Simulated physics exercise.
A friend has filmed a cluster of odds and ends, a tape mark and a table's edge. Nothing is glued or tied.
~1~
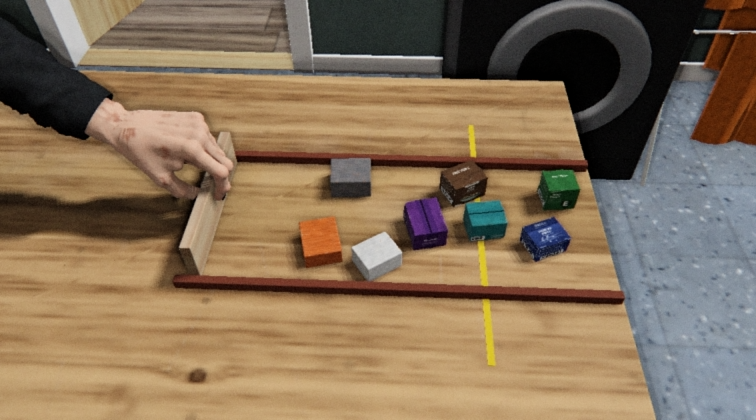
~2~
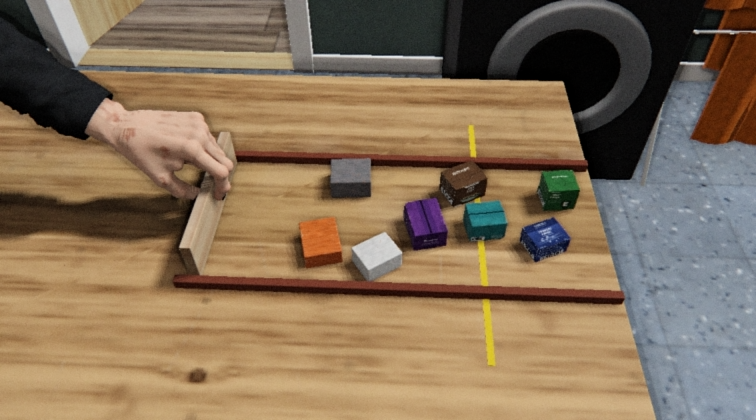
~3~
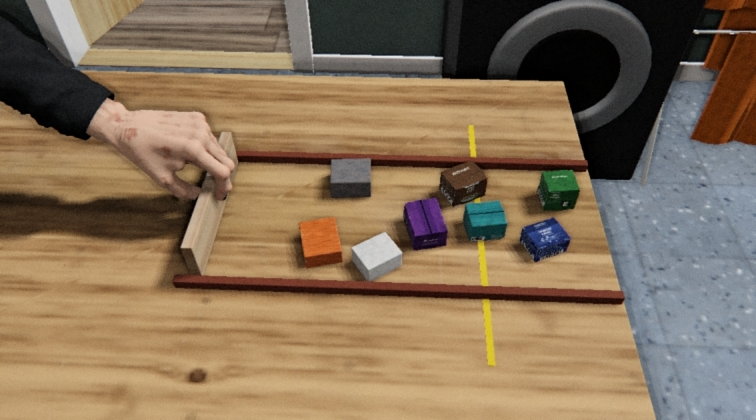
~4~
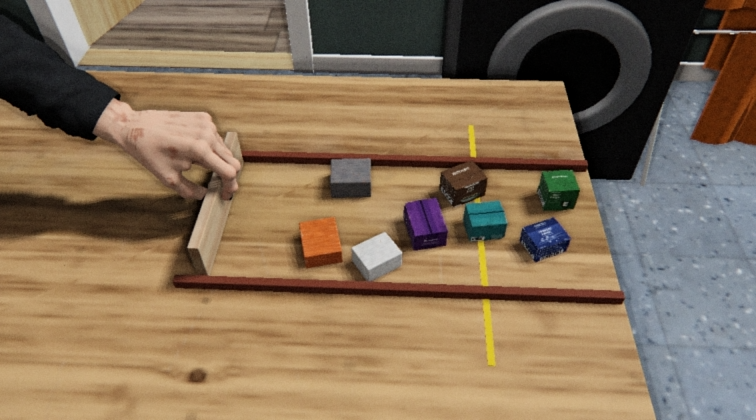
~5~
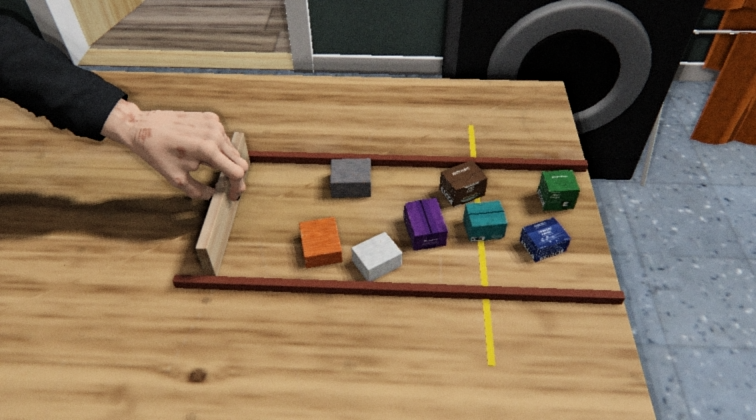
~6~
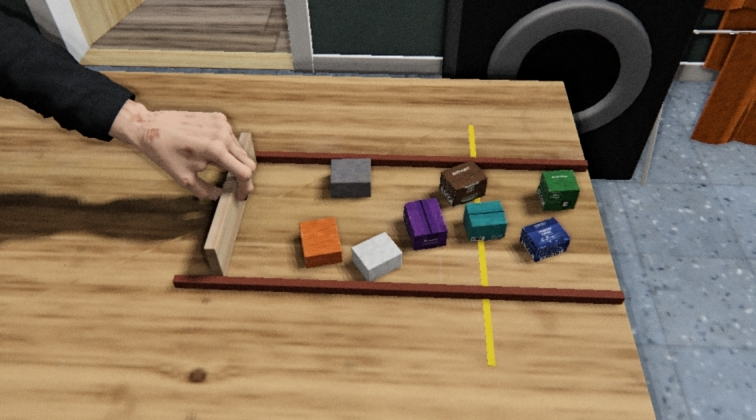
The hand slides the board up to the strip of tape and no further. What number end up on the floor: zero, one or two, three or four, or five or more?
As it turns out, the number that fall off is zero.
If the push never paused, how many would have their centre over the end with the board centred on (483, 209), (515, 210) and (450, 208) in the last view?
The counts: 0, 1 and 0.
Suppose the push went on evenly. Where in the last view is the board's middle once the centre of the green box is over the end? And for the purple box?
Near (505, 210) and (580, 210).
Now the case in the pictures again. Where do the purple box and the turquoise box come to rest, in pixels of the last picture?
Near (505, 212) and (548, 212).
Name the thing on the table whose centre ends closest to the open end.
The green box ends nearest.
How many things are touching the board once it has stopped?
The number is 3.
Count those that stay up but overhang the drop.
The number is 0.
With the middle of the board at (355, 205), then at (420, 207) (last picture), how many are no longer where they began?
The counts are 4 and 6.
A little later, none off yet; green box at rest near (558, 191); blue box at rest near (545, 239); turquoise box at rest near (485, 221).
When it is over, the number that fall off is zero.
